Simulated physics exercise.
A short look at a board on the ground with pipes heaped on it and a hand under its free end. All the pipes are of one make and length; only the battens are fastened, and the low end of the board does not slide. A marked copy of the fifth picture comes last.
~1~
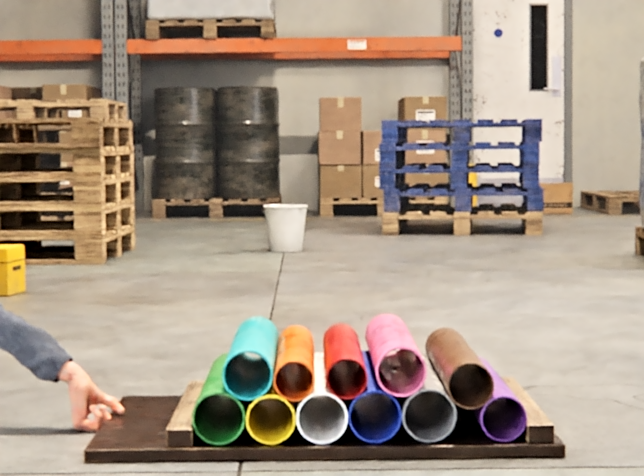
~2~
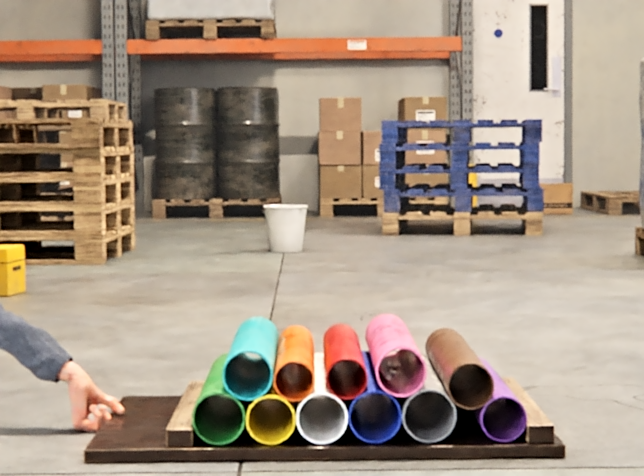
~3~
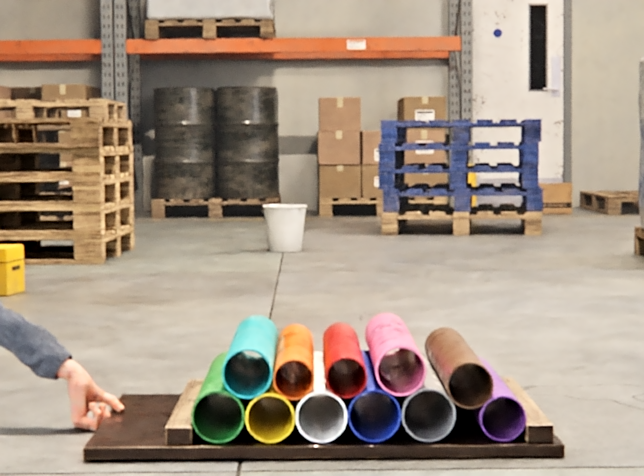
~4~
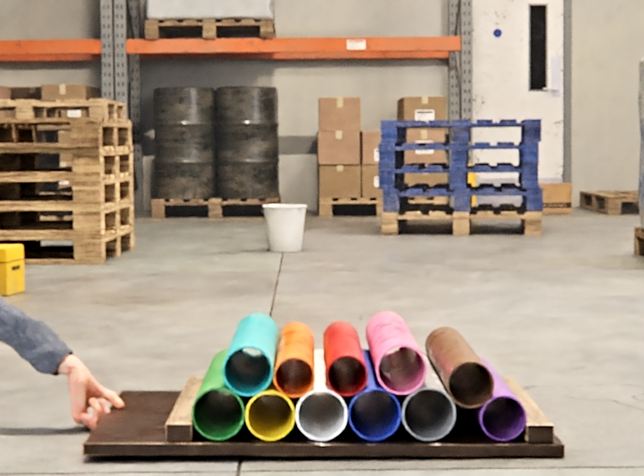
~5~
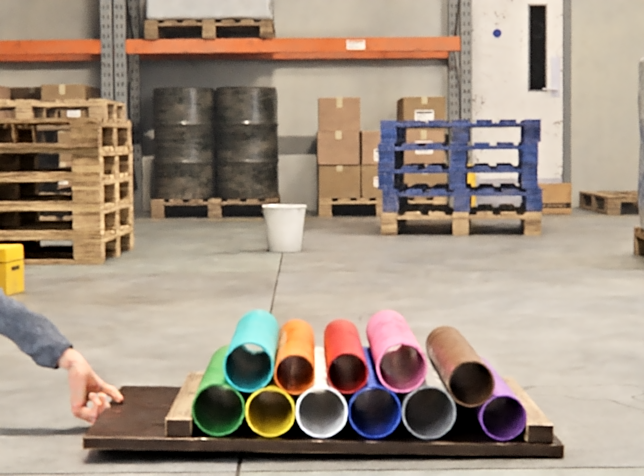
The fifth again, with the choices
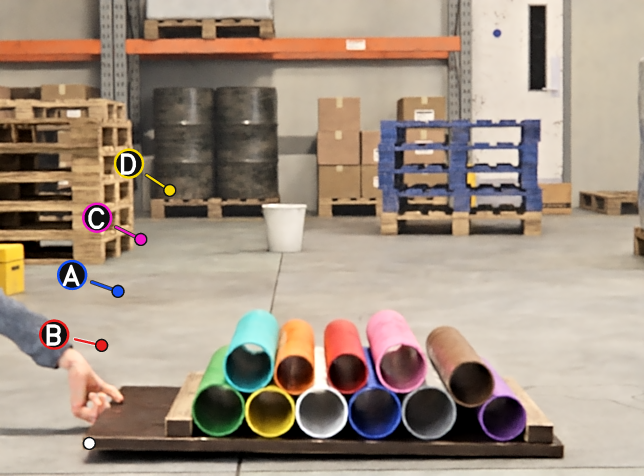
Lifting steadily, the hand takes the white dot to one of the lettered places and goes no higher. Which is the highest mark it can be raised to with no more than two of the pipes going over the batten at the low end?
Mark C is as high as it can go.
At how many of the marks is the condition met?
The number is three.
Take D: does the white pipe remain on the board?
Yes.
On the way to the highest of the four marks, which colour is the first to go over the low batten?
It is the brown one.
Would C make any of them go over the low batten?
Yes, at C.
On the marked copy, A at (118, 291); B at (102, 345); C at (141, 239); D at (170, 190); the white dot at (89, 443).
With C. Early on, board at 16°.
Further on, board at 27°.
At the end, board at 27°, one over the low batten (brown).
As for the rest, A one over the low batten (brown); B one over the low batten (brown); D five over the low batten.
